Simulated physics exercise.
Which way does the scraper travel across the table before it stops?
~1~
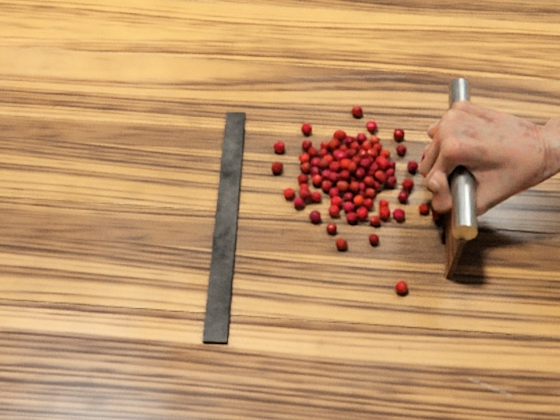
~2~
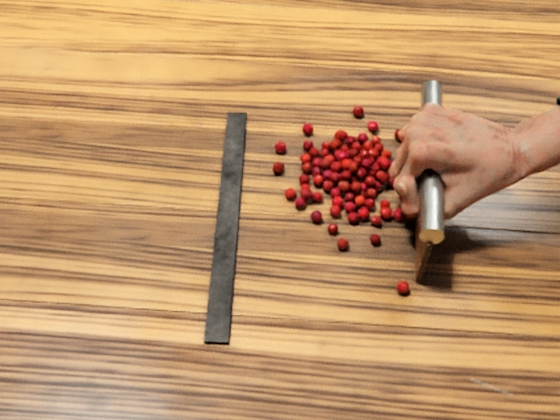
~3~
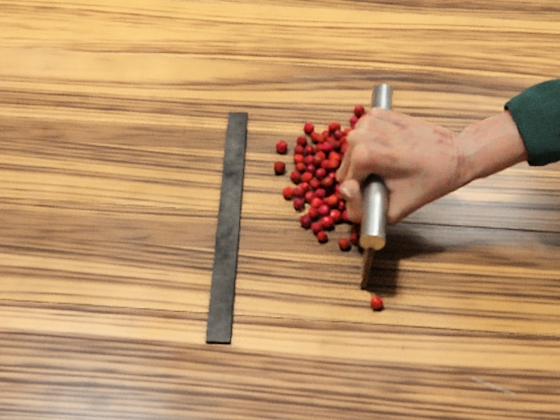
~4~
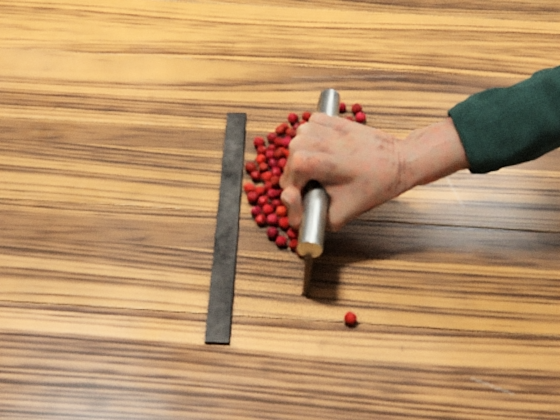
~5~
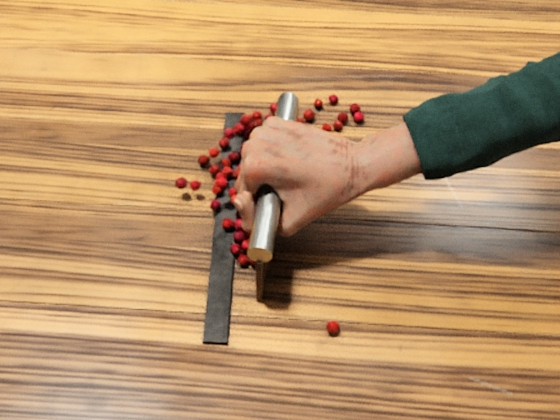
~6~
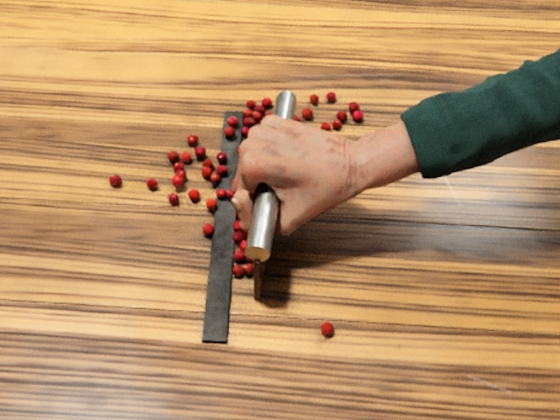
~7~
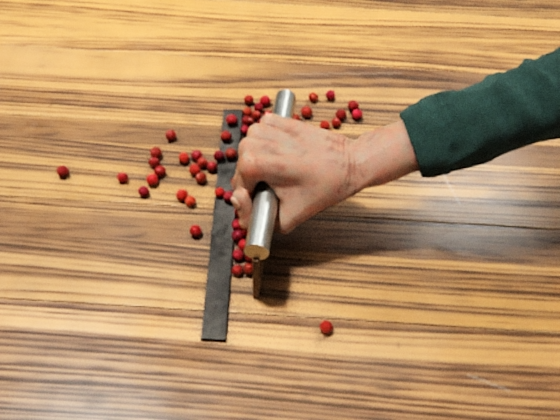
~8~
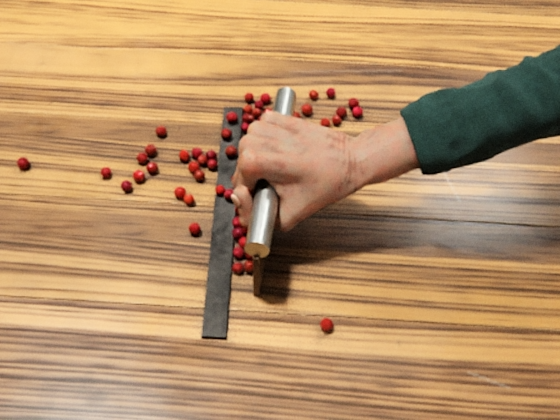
The scraper travels to the left, pushed by the hand toward the dark strip.
